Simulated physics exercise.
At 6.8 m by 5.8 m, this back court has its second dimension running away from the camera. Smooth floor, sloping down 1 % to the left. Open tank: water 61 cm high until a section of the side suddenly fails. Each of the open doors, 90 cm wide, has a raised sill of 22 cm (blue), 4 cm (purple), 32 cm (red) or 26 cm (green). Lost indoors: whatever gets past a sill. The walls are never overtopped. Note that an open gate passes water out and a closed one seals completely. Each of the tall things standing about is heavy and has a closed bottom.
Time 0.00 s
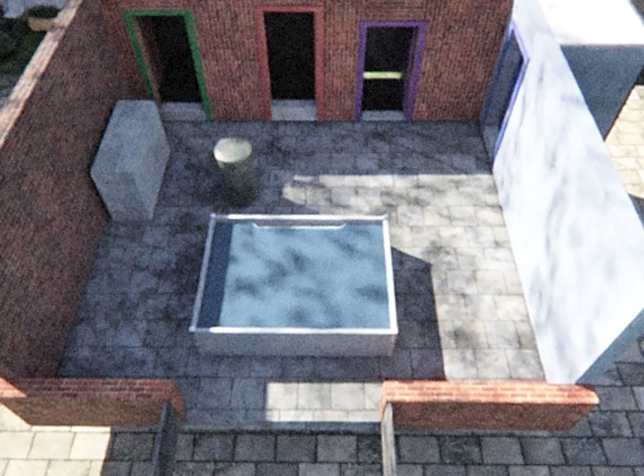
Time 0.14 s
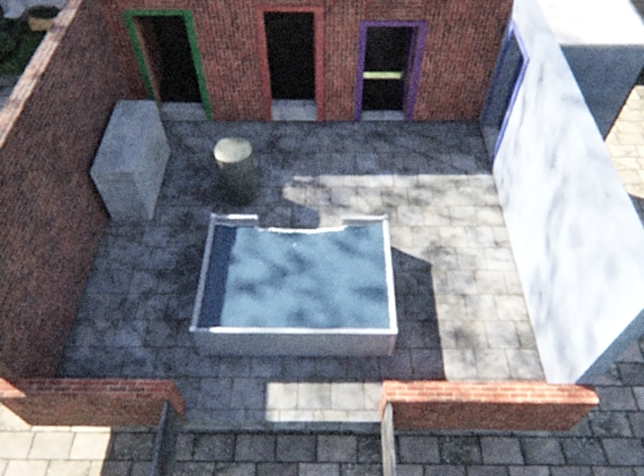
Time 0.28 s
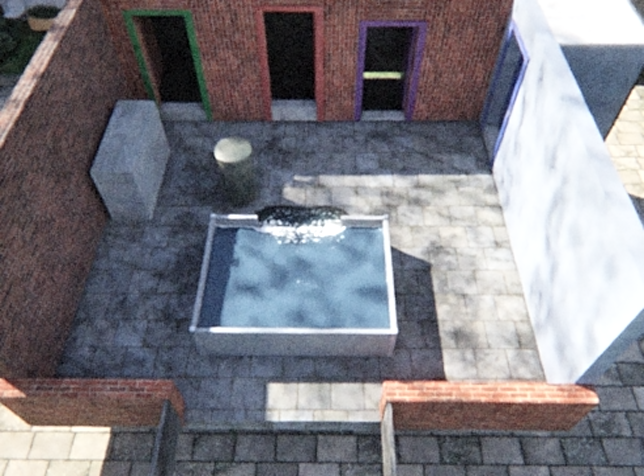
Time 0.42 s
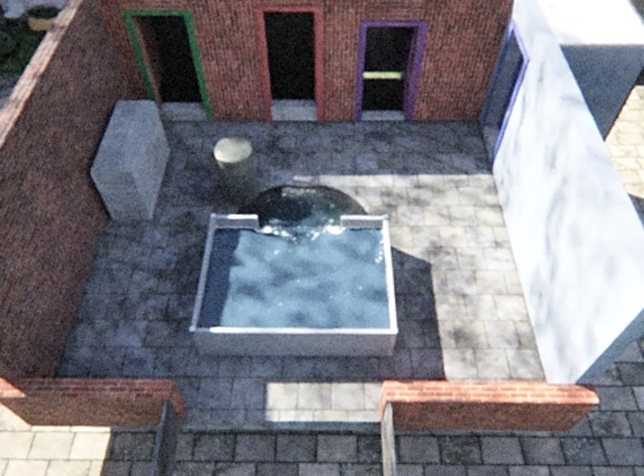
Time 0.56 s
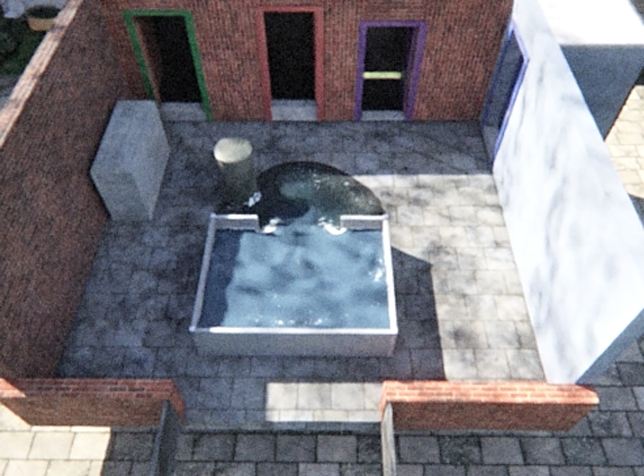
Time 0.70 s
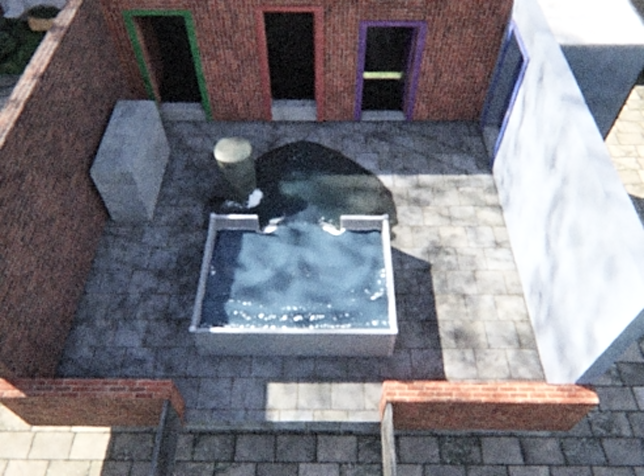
Water breaking through the far side of an open tank and spreading across the paved floor of a brick-walled court.
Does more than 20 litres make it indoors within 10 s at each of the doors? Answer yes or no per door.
Blue door, no; purple door, yes; red door, no; green door, no.
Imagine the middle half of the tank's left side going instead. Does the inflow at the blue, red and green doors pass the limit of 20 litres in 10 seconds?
The blue door comes out less than that, the red door less than that and the green door less than that.
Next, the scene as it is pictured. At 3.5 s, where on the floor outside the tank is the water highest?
Location: Approx. (141, 121).
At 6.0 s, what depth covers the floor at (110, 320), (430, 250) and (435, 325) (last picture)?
Spot one 3 cm, spot two 3 cm, spot three 2 cm.
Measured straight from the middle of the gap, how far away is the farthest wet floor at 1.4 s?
About 3.4 m out.
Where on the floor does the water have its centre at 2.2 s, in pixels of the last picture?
Roughly (298, 225) in the last picture.
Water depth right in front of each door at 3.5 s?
Centimetres: Blue 19 / purple 13 / red 23 / green 9.
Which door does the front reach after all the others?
The blue one.
After 1.4 s water covers 30 % of the floor and is deepest (36 cm) near (275, 121); blue door not reached, purple door 6 cm at the sill, 0 L in, red door 34 cm at the sill, 0 L in, green door not reached.
After 2.2 s water covers 40 % of the floor and is deepest (36 cm) near (293, 121); blue door not reached, purple door 18 cm at the sill, 43 L in, red door 35 cm at the sill, 1 L in, green door 9 cm at the sill, 0 L in.
After 3.5 s water covers 50 % of the floor and is deepest (32 cm) near (141, 121); blue door 19 cm at the sill, 0 L in, purple door 13 cm at the sill, 119 L in, red door 23 cm at the sill, 4 L in, green door 9 cm at the sill, 0 L in.
After 6.0 s water covers 85 % of the floor and is deepest (22 cm) near (141, 121); blue door 13 cm at the sill, 1 L in, purple door 10 cm at the sill, 177 L in, red door 15 cm at the sill, 4 L in, green door 19 cm at the sill, 0 L in.
After 10.0 s water covers 100 % of the floor and is deepest (14 cm) near (141, 121); blue door 6 cm at the sill, 1 L in, purple door 7 cm at the sill, 230 L in, red door 10 cm at the sill, 4 L in, green door 12 cm at the sill, 0 L in.
